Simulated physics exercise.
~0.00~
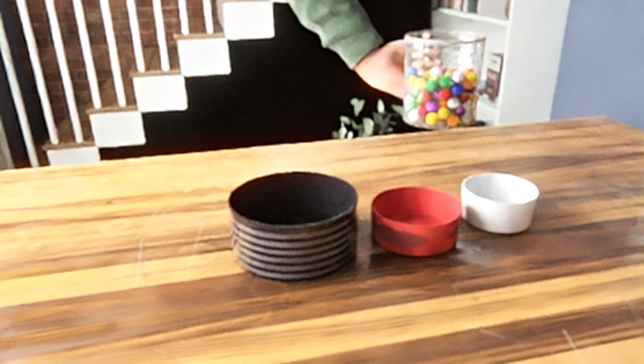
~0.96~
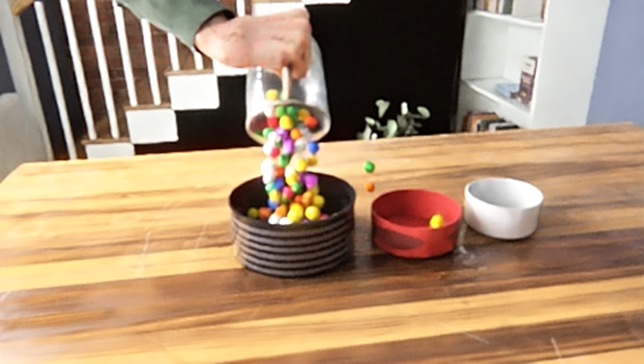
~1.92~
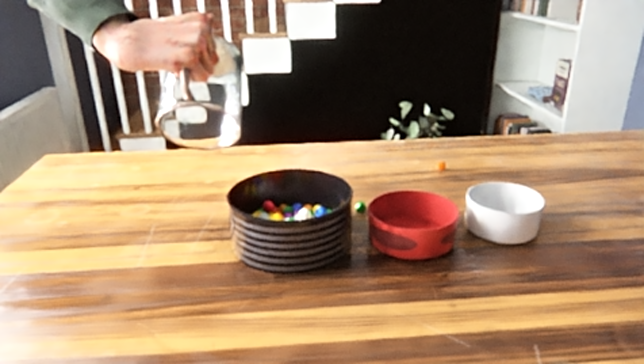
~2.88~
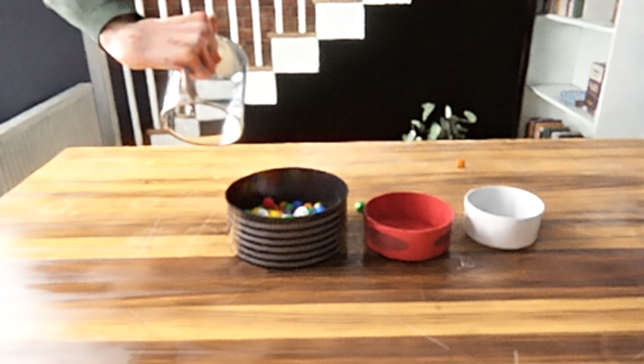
A hand holds a clear glass jug of colourful marbles upright above a wooden table, where a ribbed black pot, a red dish and a white dish stand in a row. The hand carries the jug to the left and tips it over the black pot, sending the marbles down in a thick stream. A few stray towards the red dish as they fall. The emptied jug moves further left and stays tilted. Nearly all the marbles settle in the black pot, while a green one and an orange one lie outside on the table.
